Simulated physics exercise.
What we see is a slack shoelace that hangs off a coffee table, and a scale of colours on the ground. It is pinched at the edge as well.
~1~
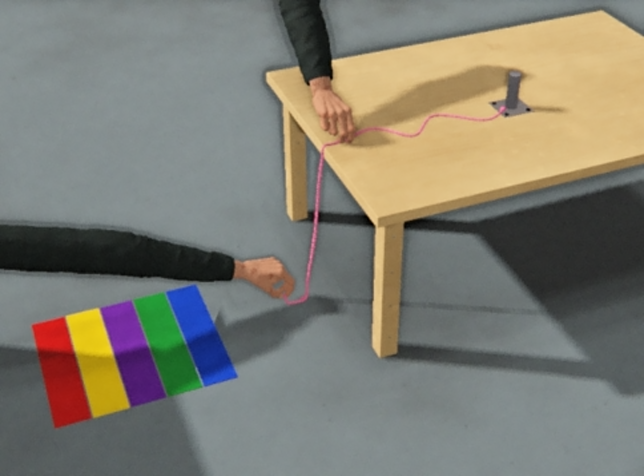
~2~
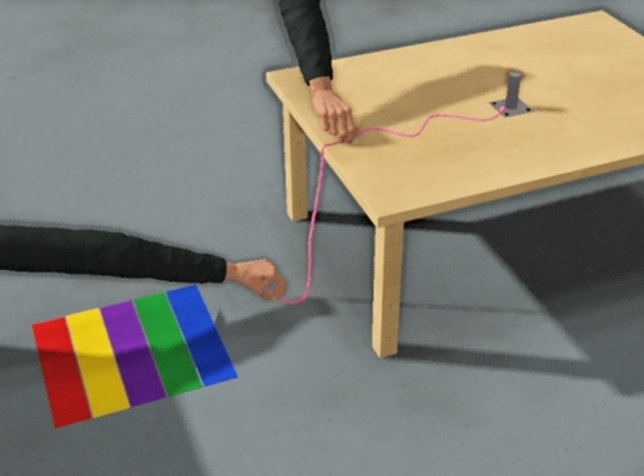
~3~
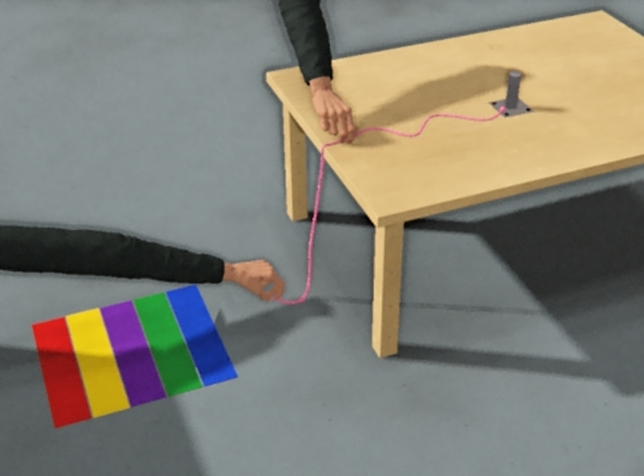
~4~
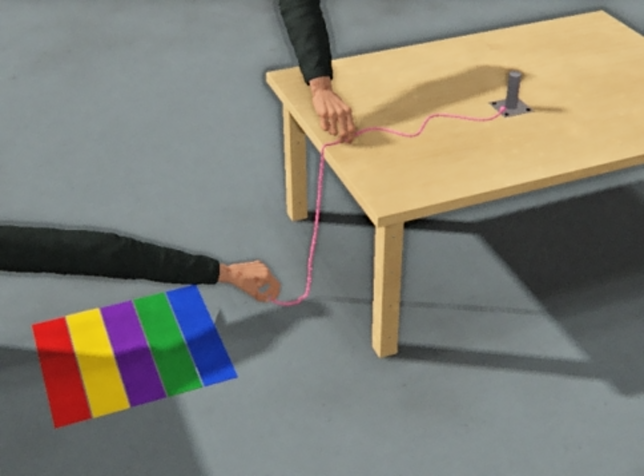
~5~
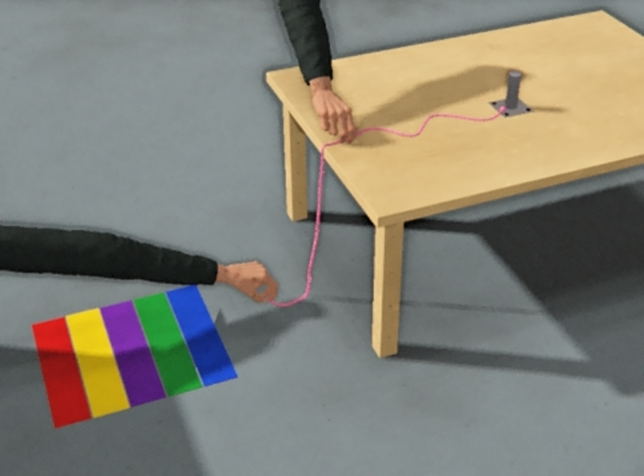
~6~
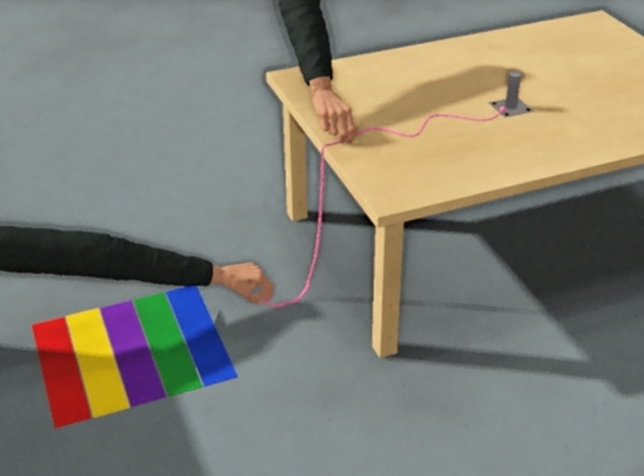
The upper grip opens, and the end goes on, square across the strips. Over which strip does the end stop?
It halts on the purple strip.
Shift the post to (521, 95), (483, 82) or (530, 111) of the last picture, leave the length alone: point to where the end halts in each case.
About (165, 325), (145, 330) and (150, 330).
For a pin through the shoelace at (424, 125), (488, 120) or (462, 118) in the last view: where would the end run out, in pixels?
The places are (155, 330), (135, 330) and (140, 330).
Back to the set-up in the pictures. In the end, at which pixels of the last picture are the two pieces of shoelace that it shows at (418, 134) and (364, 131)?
They go to (390, 133) and to (337, 144).
Soon after, end near (198, 317); over blue.
Then, end near (155, 328); over green.
At full stretch, end near (131, 334); over purple. Over purple.
